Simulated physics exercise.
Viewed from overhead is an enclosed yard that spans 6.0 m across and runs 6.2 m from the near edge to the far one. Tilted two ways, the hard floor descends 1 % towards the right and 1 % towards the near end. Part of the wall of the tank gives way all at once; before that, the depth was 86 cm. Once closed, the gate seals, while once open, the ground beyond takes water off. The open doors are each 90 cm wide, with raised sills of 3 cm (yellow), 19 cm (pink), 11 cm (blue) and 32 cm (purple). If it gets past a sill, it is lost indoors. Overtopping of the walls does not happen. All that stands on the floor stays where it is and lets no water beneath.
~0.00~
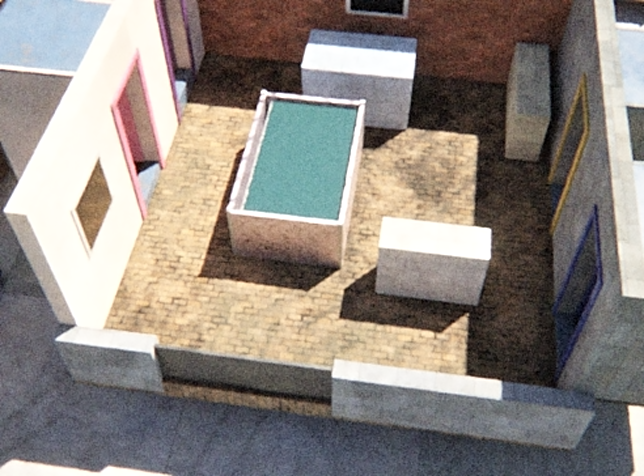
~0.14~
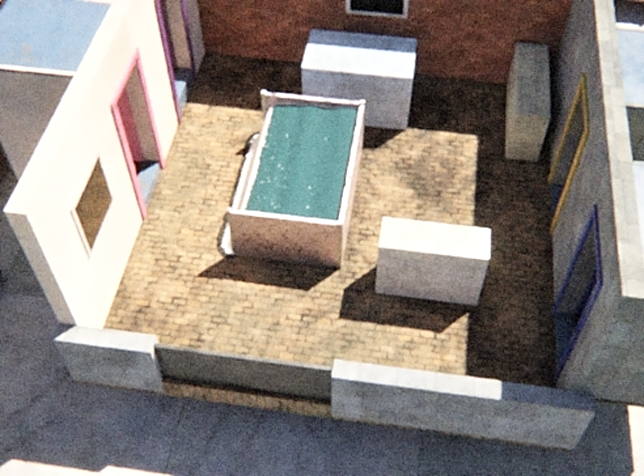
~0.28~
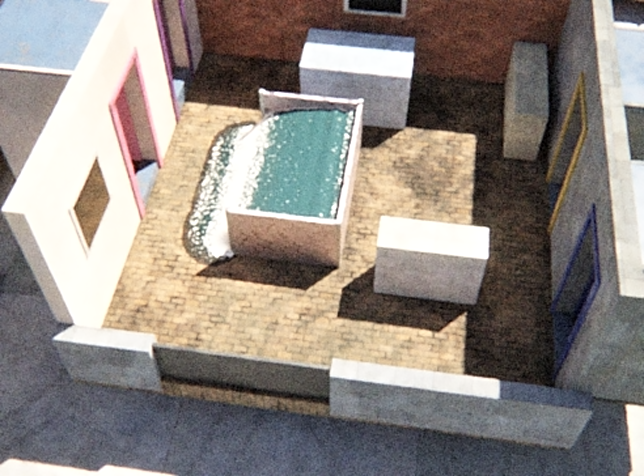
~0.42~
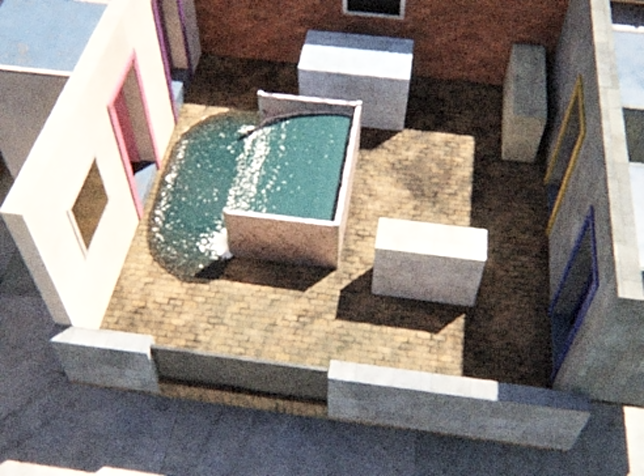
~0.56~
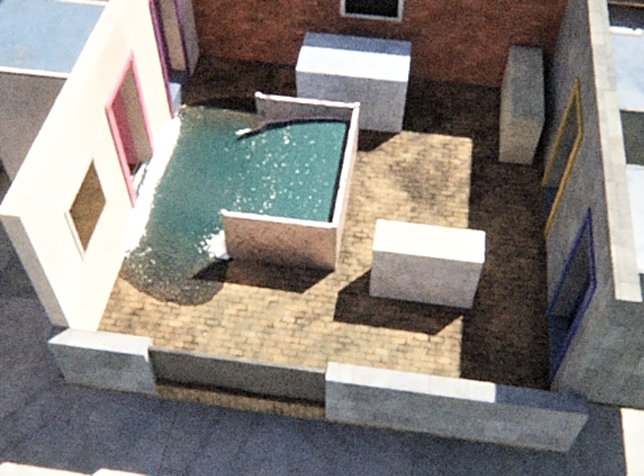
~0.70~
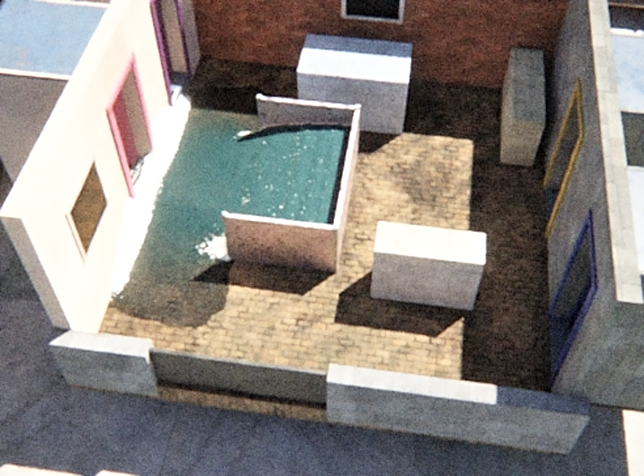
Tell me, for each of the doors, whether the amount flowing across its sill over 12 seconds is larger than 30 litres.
As I see it, yellow door: Surplus. Pink door: Surplus. Blue door: Surplus. Purple door: Short.
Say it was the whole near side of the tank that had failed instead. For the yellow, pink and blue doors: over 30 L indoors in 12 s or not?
Then yellow exceeds it, pink does not exceed it, blue exceeds it.
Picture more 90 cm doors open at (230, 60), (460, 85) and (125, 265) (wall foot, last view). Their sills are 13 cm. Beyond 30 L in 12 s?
So, in the order given, it's beyond the mark, then shy of the mark, then beyond the mark.
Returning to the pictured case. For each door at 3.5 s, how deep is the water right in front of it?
In centimetres, the yellow door has 0, the pink door 12, the blue door 1 and the purple door 12.
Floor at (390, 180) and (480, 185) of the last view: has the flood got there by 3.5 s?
In that order: Dry, dry.
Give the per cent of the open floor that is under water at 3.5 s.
Wet share: Near 65 percent.
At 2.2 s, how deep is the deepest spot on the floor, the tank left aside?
Up to near 41 cm.
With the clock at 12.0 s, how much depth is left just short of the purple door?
Some 2.5 centimetres of depth.
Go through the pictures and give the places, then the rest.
In the first frame, still water, 86 cm deep, in the tank at (300, 158).
In the second frame, the front is at a hidden place, 1.2 m from the gap at (253, 180); 0.4 m2 of floor is under water; 86 cm left at the back of the tank.
In the third frame, the front is at (244, 126), 1.4 m from the gap at (251, 180); 1.8 m2 of floor is under water; 77 cm left at the back of the tank.
In the fourth frame, water pours out at (250, 183) and has run 1.8 m, to (173, 270); typically 13 cm deep outside, 73 cm at the tank's back.
In the fifth frame, water pours out at (248, 185) and has run 2.2 m, to (127, 273); typically 13 cm deep outside, 70 cm at the tank's back.
In the sixth frame, water pours out at (249, 188) and has run 2.7 m, to (110, 302); typically 15 cm deep outside, 60 cm at the tank's back.
After 1.4 s water covers 25 % of the floor and is deepest (52 cm) near (150, 194); yellow door not reached, pink door 52 cm at the sill, 218 L in, blue door not reached, purple door 26 cm at the sill, 1 L in.
After 2.2 s water covers 35 % of the floor and is deepest (41 cm) near (93, 347); yellow door not reached, pink door 31 cm at the sill, 344 L in, blue door not reached, purple door 18 cm at the sill, 1 L in.
After 3.5 s water covers 65 % of the floor and is deepest (28 cm) near (498, 96); yellow door not reached, pink door 12 cm at the sill, 367 L in, blue door not reached, purple door 12 cm at the sill, 1 L in.
After 7.0 s water covers 95 % of the floor and is deepest (16 cm) near (519, 168); yellow door 6 cm at the sill, 14 L in, pink door 12 cm at the sill, 368 L in, blue door 14 cm at the sill, 65 L in, purple door 7 cm at the sill, 1 L in.
After 12.0 s water covers 100 % of the floor and is deepest (16 cm) near (520, 420); yellow door 9 cm at the sill, 71 L in, pink door 6 cm at the sill, 368 L in, blue door 14 cm at the sill, 80 L in, purple door 3 cm at the sill, 1 L in.
